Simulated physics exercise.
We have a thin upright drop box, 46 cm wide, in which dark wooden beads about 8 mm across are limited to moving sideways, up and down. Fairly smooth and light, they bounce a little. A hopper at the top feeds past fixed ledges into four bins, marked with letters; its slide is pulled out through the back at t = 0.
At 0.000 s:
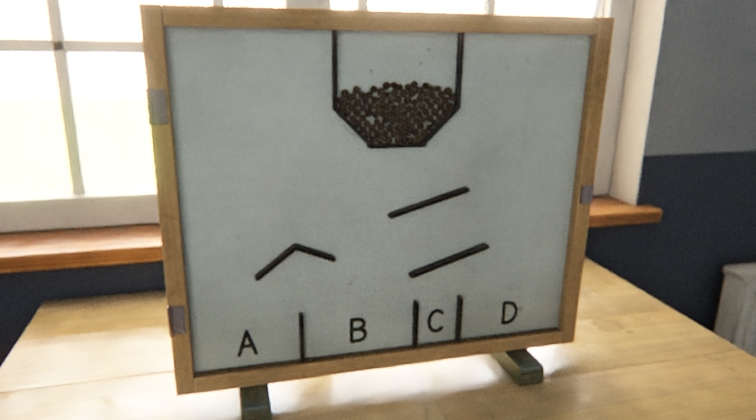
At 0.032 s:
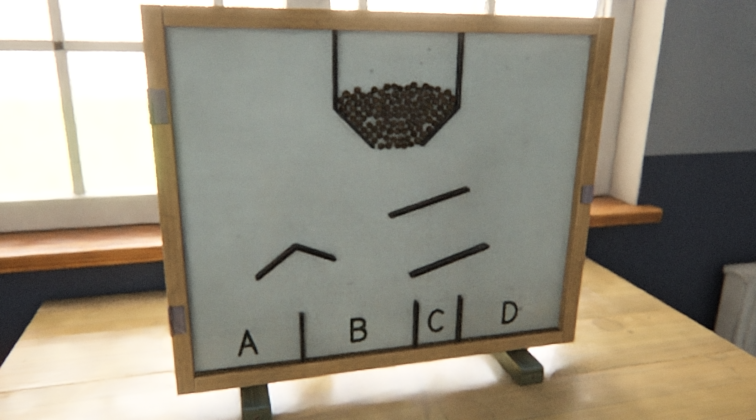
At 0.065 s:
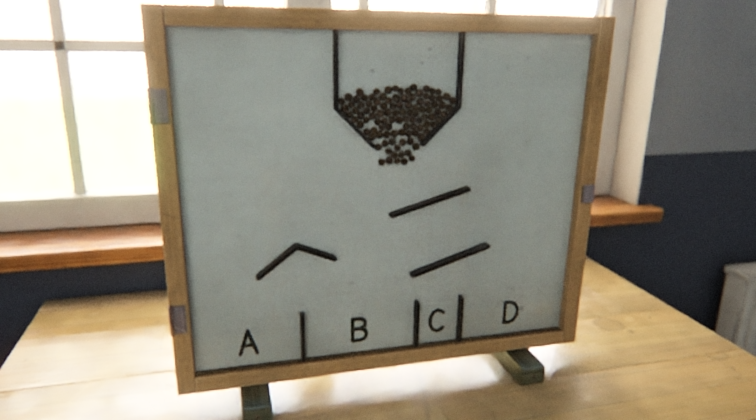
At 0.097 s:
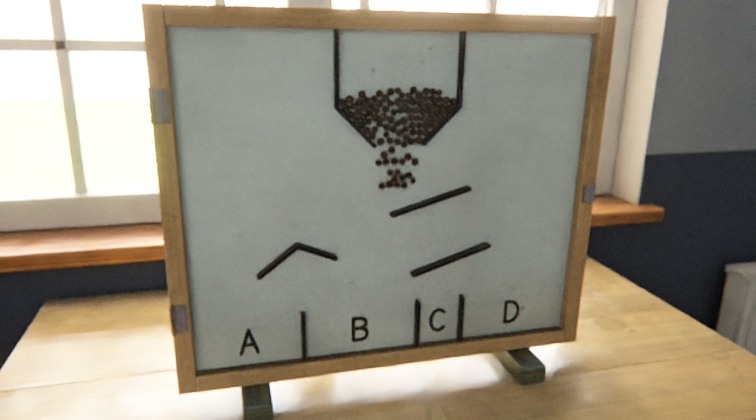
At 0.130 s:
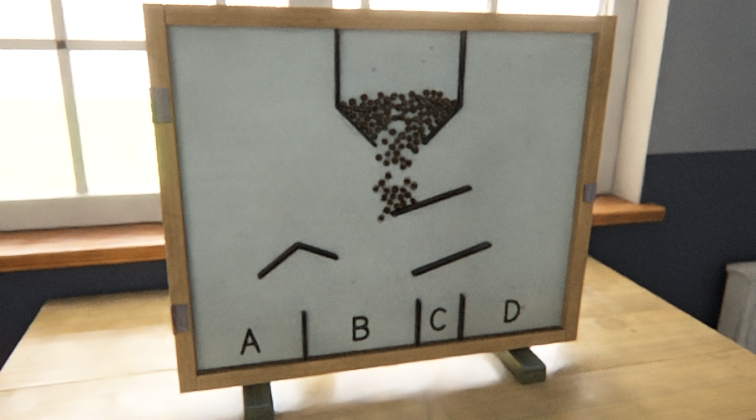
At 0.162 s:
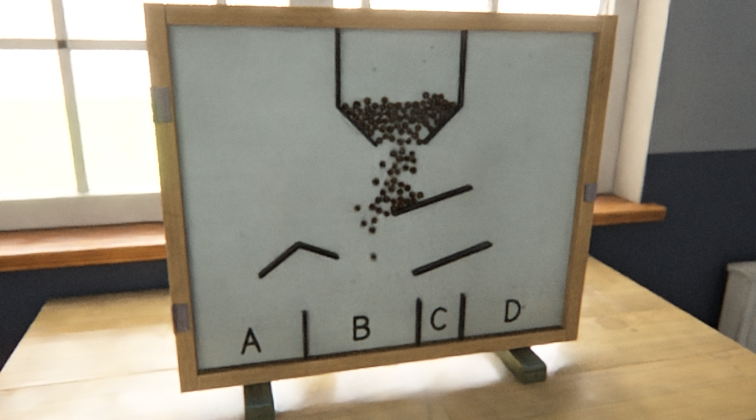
On a wooden table by a window, dark beads sat in a hopper on an upright framed board, then poured from its open bottom, struck the upper slanted ledge and scattered down to the left.
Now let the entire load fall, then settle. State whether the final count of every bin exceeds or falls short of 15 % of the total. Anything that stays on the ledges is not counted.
A: Falls short; B: Exceeds it; C: Falls short; D: Falls short.
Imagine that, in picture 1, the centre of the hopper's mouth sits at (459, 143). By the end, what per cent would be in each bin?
Bin A: 0; bin B: 70; bin C: 0; bin D: 25.
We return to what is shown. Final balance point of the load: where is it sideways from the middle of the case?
Roughly 4 centimetres left of centre.
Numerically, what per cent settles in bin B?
Something like 100 in a hundred.
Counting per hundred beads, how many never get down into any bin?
About 0 per cent.
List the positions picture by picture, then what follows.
The first picture shows gate shut, about 100 beads in the hopper; its mouth (372, 146) to (421, 145); A (247, 343), B (359, 330), C (436, 321), D (510, 312).
In the second picture, 3 out; lowest bead (404, 146).
In the third picture, 12 out; lowest bead (404, 162).
In the fourth picture, 19 out; lowest bead (404, 185).
In the fifth picture, 30 out; lowest bead (381, 218).
In the sixth picture, 38 out; lowest bead (373, 257); ledges slope (394, 214) to (470, 187), slope (415, 273) to (489, 244), roof (261, 275) to (337, 257).
After 0.24 s, 65 % have left the hopper; down in the bins, B 5 %.
After 0.34 s, 95 % have left the hopper; down in the bins, B 20 %.
After 0.55 s, 100 % have left the hopper; down in the bins, B 60 %.
All still by 1.7 s, A 0 %, B 100 %, C 0 %, D 0 %.
